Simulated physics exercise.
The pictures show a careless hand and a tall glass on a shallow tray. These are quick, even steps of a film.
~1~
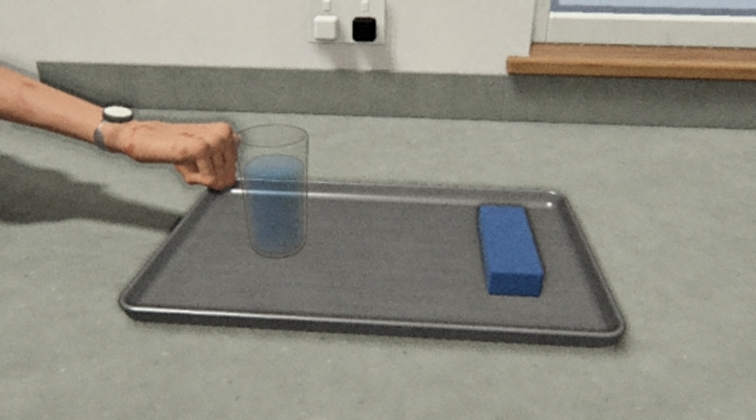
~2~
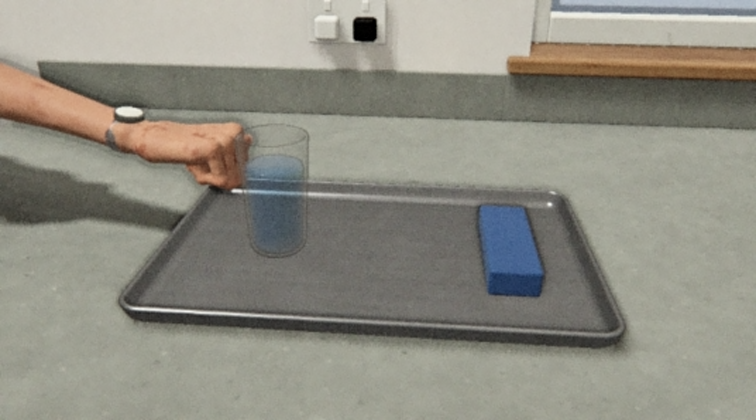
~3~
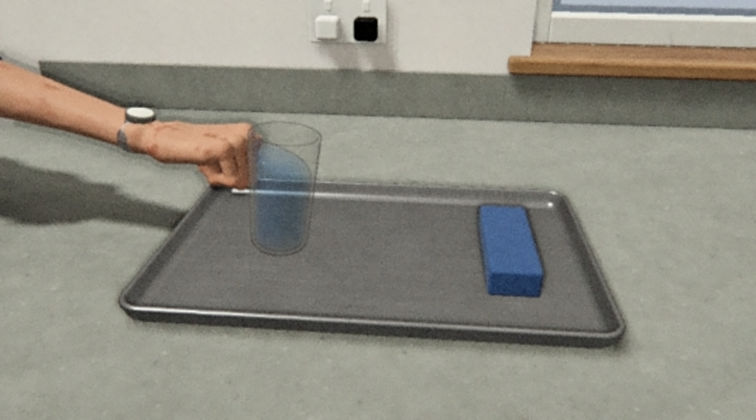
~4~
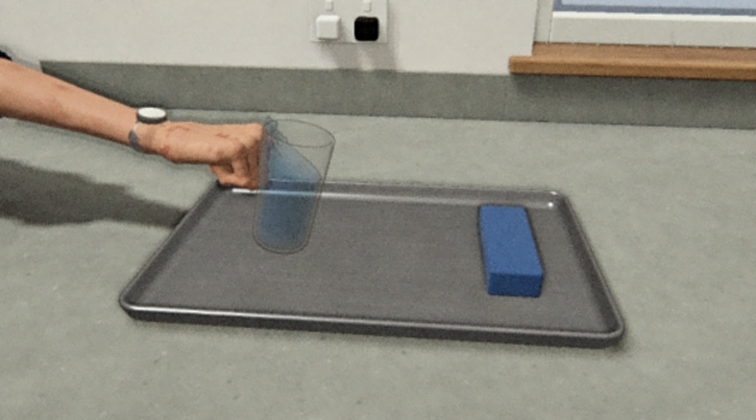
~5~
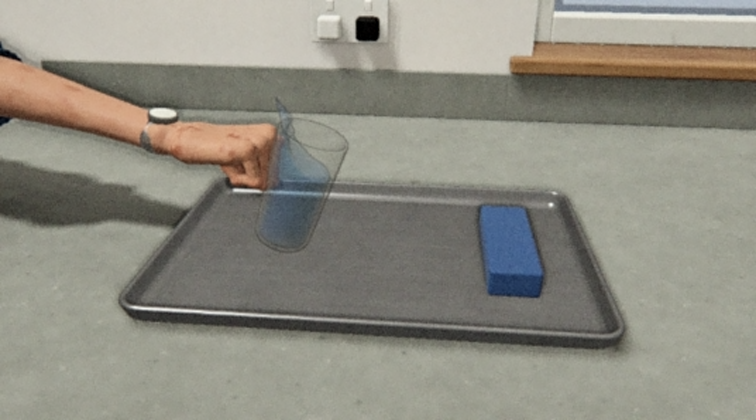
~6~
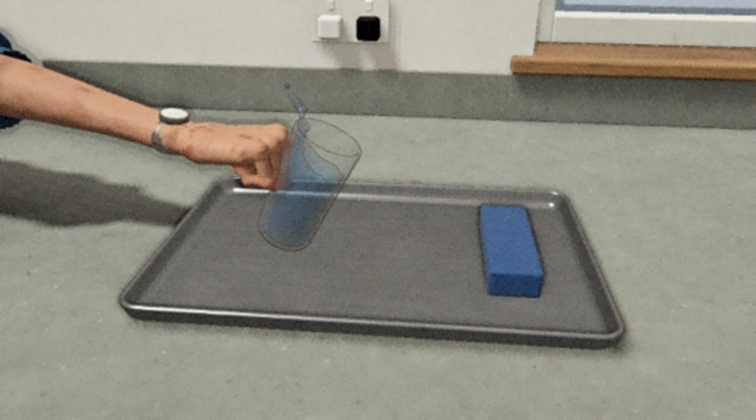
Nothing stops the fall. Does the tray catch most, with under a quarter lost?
In the end three quarters and more stay on the tray.
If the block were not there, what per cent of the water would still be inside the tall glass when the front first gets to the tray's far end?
Roughly 60 in a hundred.
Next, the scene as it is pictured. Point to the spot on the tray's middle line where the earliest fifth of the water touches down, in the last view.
Roughly at (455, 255).
A moment on, the tall glass is falling and 99 per cent is in the glass, 0 on the tray and 1 above or beyond its rim.
Next, the tall glass lies on its side and 56 per cent is in the glass, 26 on the tray and 18 above or beyond its rim.
Then the tall glass lies on its side and 30 per cent is in the glass, 46 on the tray and 24 above or beyond its rim.
Later the tall glass lies on its side and 16 per cent is in the glass, 67 on the tray and 17 above or beyond its rim.
At rest 84 per cent is held by tray and glass, 16 is off the tray.
